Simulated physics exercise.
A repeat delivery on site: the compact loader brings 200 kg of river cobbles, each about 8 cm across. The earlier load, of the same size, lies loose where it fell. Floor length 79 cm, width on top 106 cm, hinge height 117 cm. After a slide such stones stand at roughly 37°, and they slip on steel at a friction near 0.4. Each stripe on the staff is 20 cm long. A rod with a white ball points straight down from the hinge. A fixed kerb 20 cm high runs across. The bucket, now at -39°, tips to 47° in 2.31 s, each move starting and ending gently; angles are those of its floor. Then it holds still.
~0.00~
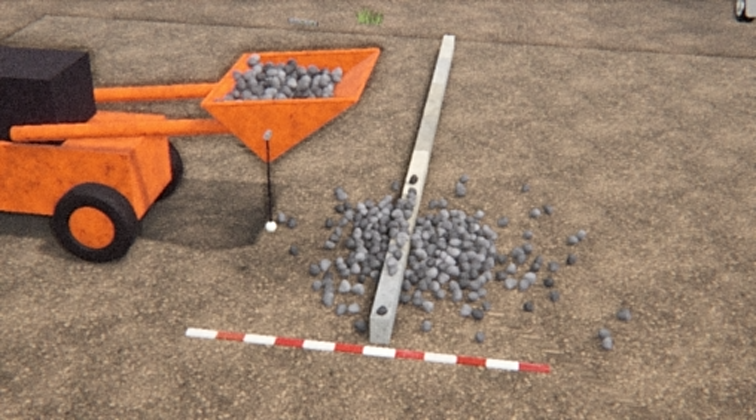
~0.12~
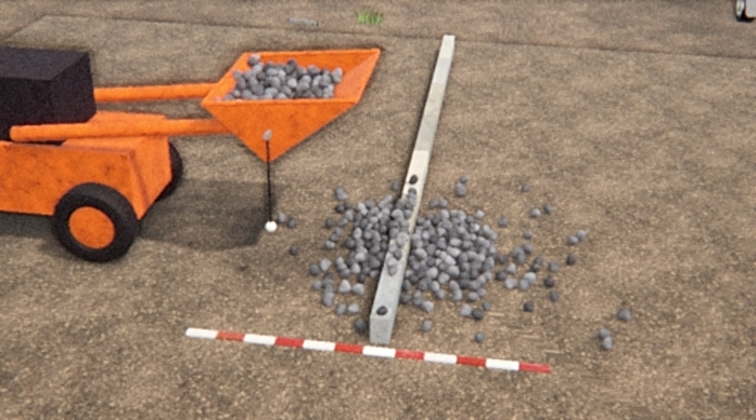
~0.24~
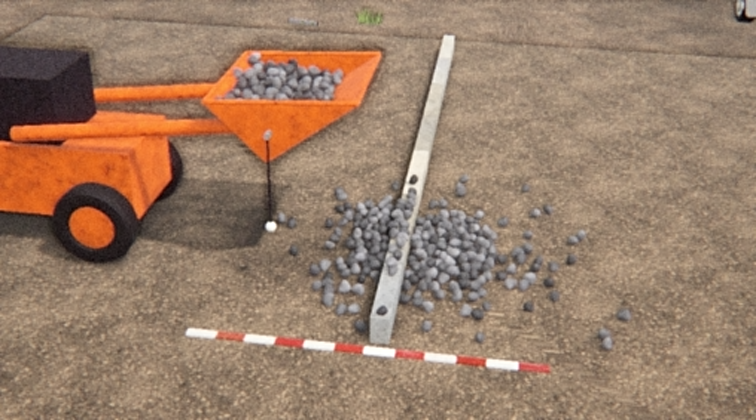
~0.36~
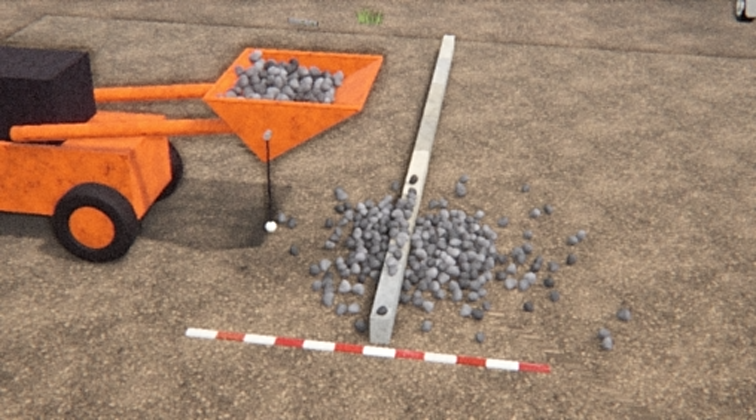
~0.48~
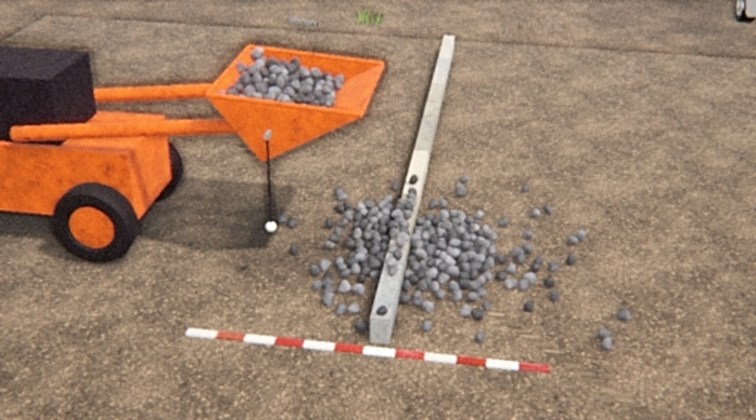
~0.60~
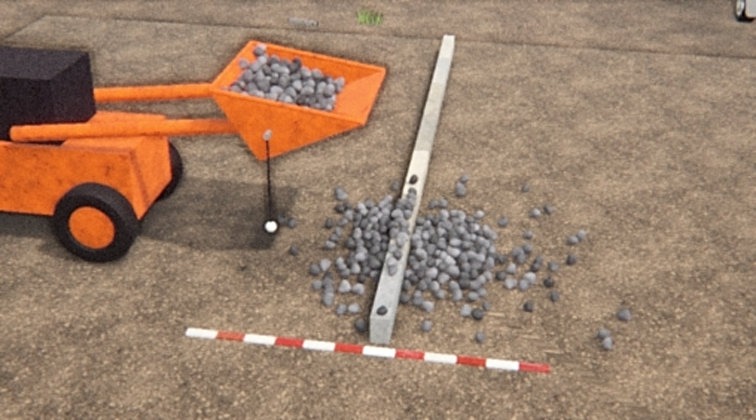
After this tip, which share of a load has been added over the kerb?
About 7 per cent.
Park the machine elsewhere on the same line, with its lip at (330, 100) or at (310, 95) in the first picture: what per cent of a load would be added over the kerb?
Near 0 per cent from the first place, 0 from the second.
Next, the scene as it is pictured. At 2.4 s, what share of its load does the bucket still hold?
Roughly 0 per cent is still inside.
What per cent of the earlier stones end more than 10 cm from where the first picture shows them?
Roughly 10 per cent of them.
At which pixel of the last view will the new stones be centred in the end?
Around (366, 240).
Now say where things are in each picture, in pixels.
The first frame shows lip at (356, 100), floor tilted -39°, highest stones at (278, 74). The earlier load is highest near (401, 215), 25 cm above ground level, 42 % on this side of the kerb, 58 % over the kerb.
In the second frame, the bucket is at -38°, its lip at (356, 101); the top of the load is at (278, 74); the stones move at 0.0 m/s on average.
In the third frame, the bucket is at -36°, its lip at (358, 104); the top of the load is at (274, 74); the stones move at 0.1 m/s on average.
In the fourth frame, the bucket is at -33°, its lip at (359, 109); the top of the load is at (262, 71); the stones move at 0.1 m/s on average.
The fifth frame shows lip at (361, 115), floor tilted -29°, highest stones at (254, 68); the stones move at 0.1 m/s on average.
In the sixth frame, the bucket is at -25°, its lip at (363, 123); the top of the load is at (256, 63); the stones move at 0.1 m/s on average.
After 1.7 s the floor is at 33°; in per cent of one load, 93 in the bucket, 49 on this side of the kerb, 58 over the kerb; the foremost stones are at (583, 284).
After 2.4 s the floor is at 47°; in per cent of one load, 0 in the bucket, 136 on this side of the kerb, 64 over the kerb; the foremost stones are at (583, 284).
After 2.8 s the floor is at 47°; in per cent of one load, 0 in the bucket, 134 on this side of the kerb, 66 over the kerb; the foremost stones are at (583, 284).
After 5.3 s the floor is at 47°; in per cent of one load, 0 in the bucket, 134 on this side of the kerb, 66 over the kerb; the foremost stones are at (583, 284). Net gain over the kerb, 7.
